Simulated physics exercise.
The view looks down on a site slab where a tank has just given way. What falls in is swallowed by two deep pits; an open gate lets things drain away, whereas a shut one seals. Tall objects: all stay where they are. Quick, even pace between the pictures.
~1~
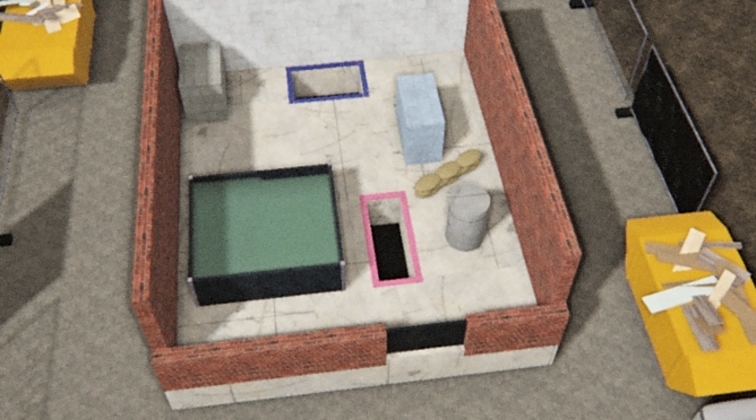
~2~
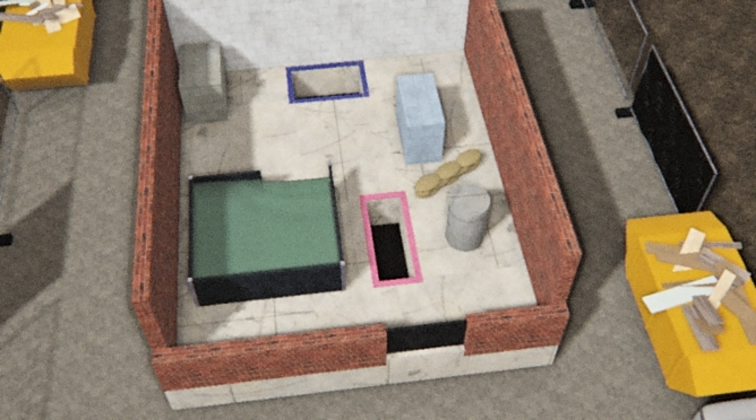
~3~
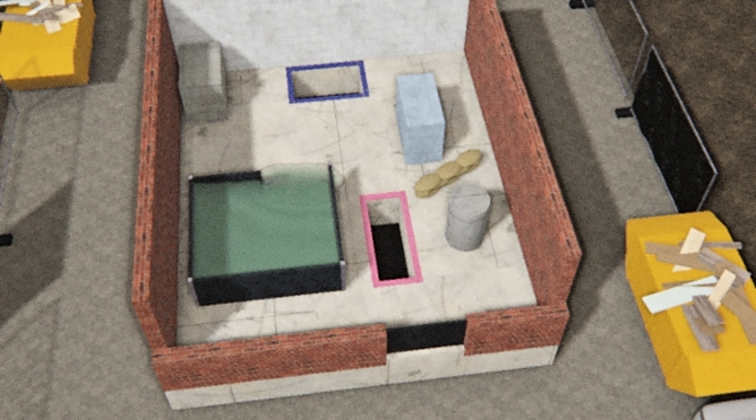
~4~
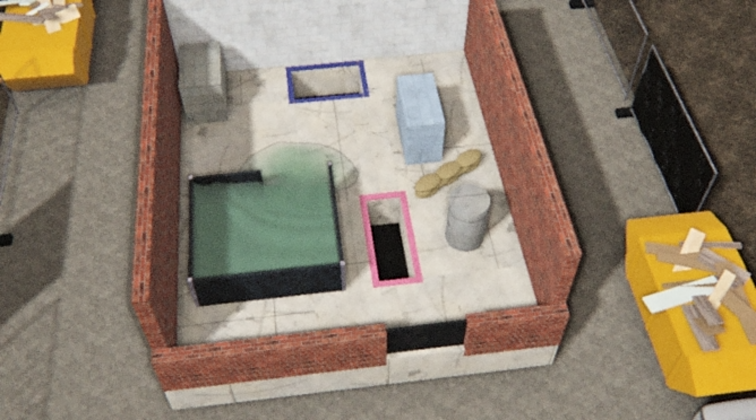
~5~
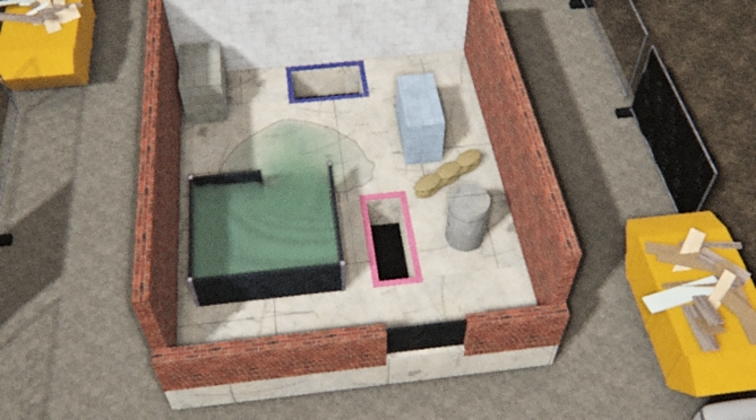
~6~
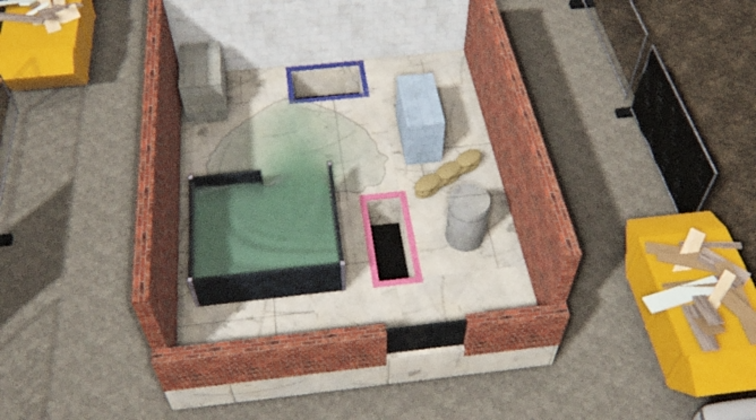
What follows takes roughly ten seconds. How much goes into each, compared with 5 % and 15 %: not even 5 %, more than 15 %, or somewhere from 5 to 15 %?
Compared with the marks: The gate gets not even 5 %; the blue pit gets more than 15 %; the pink pit gets not even 5 %.
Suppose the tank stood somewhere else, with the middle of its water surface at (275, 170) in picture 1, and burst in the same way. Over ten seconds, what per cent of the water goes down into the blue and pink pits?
The blue pit gets roughly 60 per cent and the pink pit roughly 0 per cent.
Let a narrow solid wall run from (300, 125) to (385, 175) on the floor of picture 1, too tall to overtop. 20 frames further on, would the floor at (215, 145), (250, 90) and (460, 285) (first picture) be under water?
Swamped; swamped; spared.
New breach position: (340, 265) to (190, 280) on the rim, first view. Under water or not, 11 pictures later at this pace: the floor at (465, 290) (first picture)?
Lab note: Point logged as inundated.
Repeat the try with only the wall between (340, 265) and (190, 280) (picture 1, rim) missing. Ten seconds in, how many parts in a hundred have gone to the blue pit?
The blue pit gets 8 per cent.
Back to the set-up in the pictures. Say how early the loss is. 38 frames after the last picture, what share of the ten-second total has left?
Close to 70 per cent.
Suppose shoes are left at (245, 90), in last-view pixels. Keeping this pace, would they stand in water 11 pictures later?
Result recorded: Waterlogged.
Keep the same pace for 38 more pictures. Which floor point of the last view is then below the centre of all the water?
Roughly (297, 183).
A moment on, water covers 30 % of the floor; the gate 0 %, the blue pit 3 %, the pink pit 0 %.
Next, water covers 40 % of the floor; the gate 0 %, the blue pit 10 %, the pink pit 0 %.
Then, water covers 50 % of the floor; the gate 0 %, the blue pit 20 %, the pink pit 0 %.
Later, water covers 65 % of the floor; the gate 0 %, the blue pit 36 %, the pink pit 1 %.
In the end, water covers 80 % of the floor; the gate 0 %, the blue pit 51 %, the pink pit 2 %.
